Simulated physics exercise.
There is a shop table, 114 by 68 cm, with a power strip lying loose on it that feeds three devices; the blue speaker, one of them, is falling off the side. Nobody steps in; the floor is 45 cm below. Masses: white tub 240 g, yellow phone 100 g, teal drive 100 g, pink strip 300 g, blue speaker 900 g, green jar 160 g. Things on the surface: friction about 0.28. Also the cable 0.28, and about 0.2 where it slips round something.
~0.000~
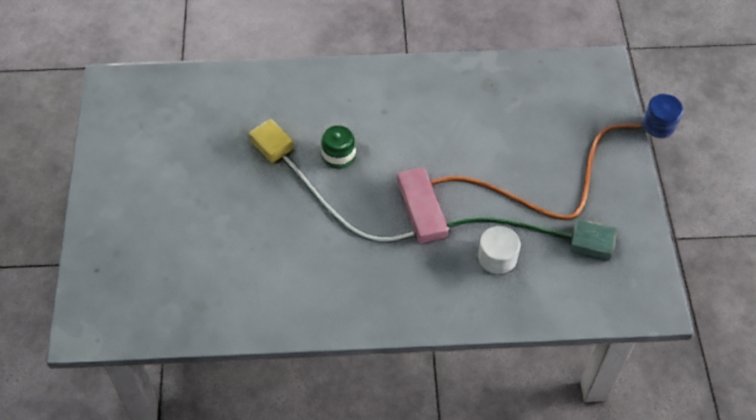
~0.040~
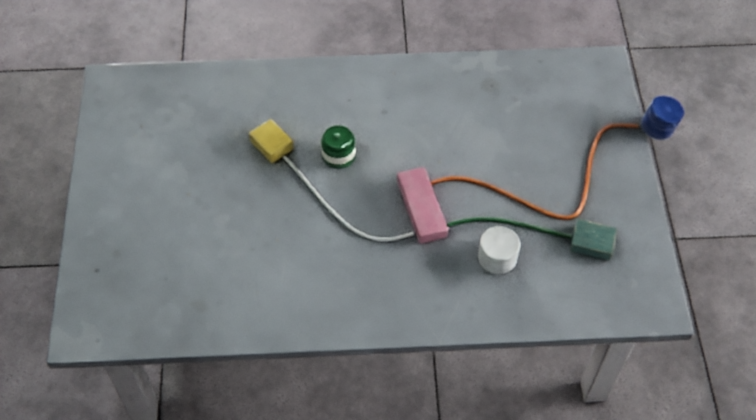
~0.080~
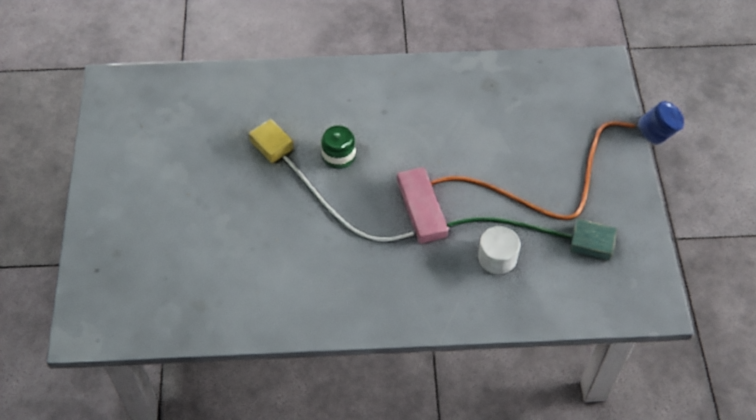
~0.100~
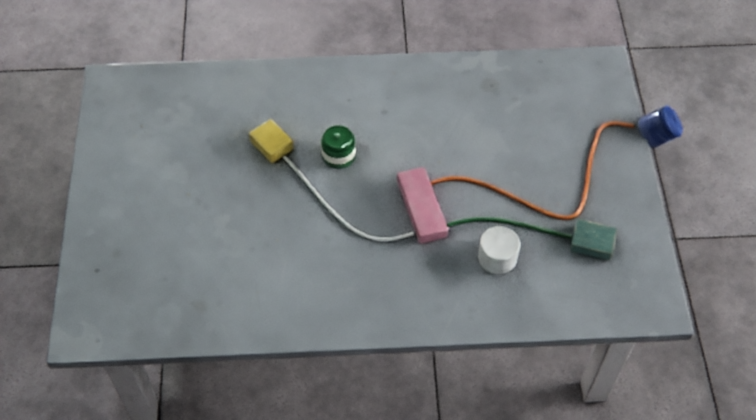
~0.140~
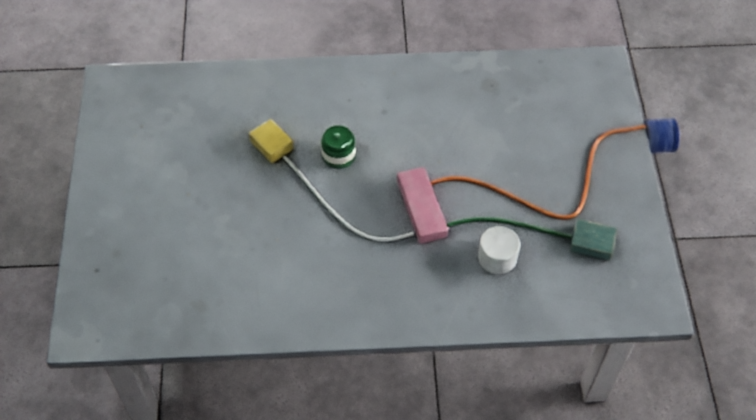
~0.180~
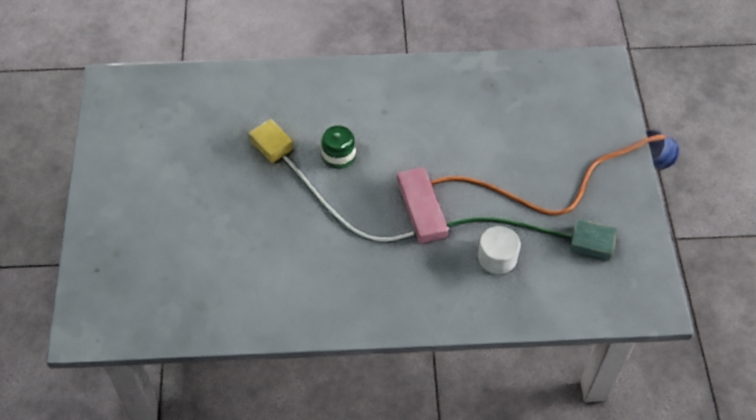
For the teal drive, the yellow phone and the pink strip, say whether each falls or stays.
My prediction: The teal drive is going to stay on the surface; the yellow phone is going to stay on the surface; the pink strip is going to stay on the surface.
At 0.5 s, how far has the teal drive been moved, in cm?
Shift: Approx. 0 cm.
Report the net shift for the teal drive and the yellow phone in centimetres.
About 0 cm and 48 cm.
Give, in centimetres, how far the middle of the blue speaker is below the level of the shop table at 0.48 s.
Depth: About 40 cm.
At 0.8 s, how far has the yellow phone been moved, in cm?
48 cm or thereabouts.
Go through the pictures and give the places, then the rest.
Shows, teal drive (595, 236); yellow phone (271, 137); pink strip (422, 200); orange cable runs through (516, 198) (588, 175) (609, 129), in the first frame.
Shows, blue speaker (666, 108); orange cable runs through (607, 128), in the second frame.
Shows, blue speaker (661, 123); orange cable runs through (604, 126), in the third frame.
Shows, blue speaker (661, 127); orange cable runs through (604, 126), in the fourth frame.
Shows, blue speaker (660, 136); orange cable runs through (614, 132), in the fifth frame.
Shows, teal drive (595, 236); yellow phone (271, 137); pink strip (422, 200); orange cable runs through (516, 198) (570, 209) (592, 167) (644, 142), in the sixth frame.
By 0.5 s, the strip's end of the orange cable at (598, 149); pink strip 32 cm off its start, yellow phone 23 cm off its start, green jar 12 cm off its start.
By 0.8 s, the strip's end of the orange cable at (635, 116); yellow phone 48 cm off its start, pink strip 43 cm off its start, green jar 30 cm off its start.
By 1.1 s, the strip's end of the orange cable at (635, 116); yellow phone 48 cm off its start at (500, 228), pink strip 43 cm off its start at (617, 123), green jar 30 cm off its start at (472, 78).
By 1.4 s, the strip's end of the orange cable at (635, 116); yellow phone 48 cm off its start, pink strip 43 cm off its start, green jar 30 cm off its start.
By 2.6 s, the strip's end of the orange cable at (635, 116); yellow phone 48 cm off its start at (500, 228), pink strip 43 cm off its start at (617, 123), teal drive 0 cm off its start at (595, 236), green jar 30 cm off its start at (472, 78).
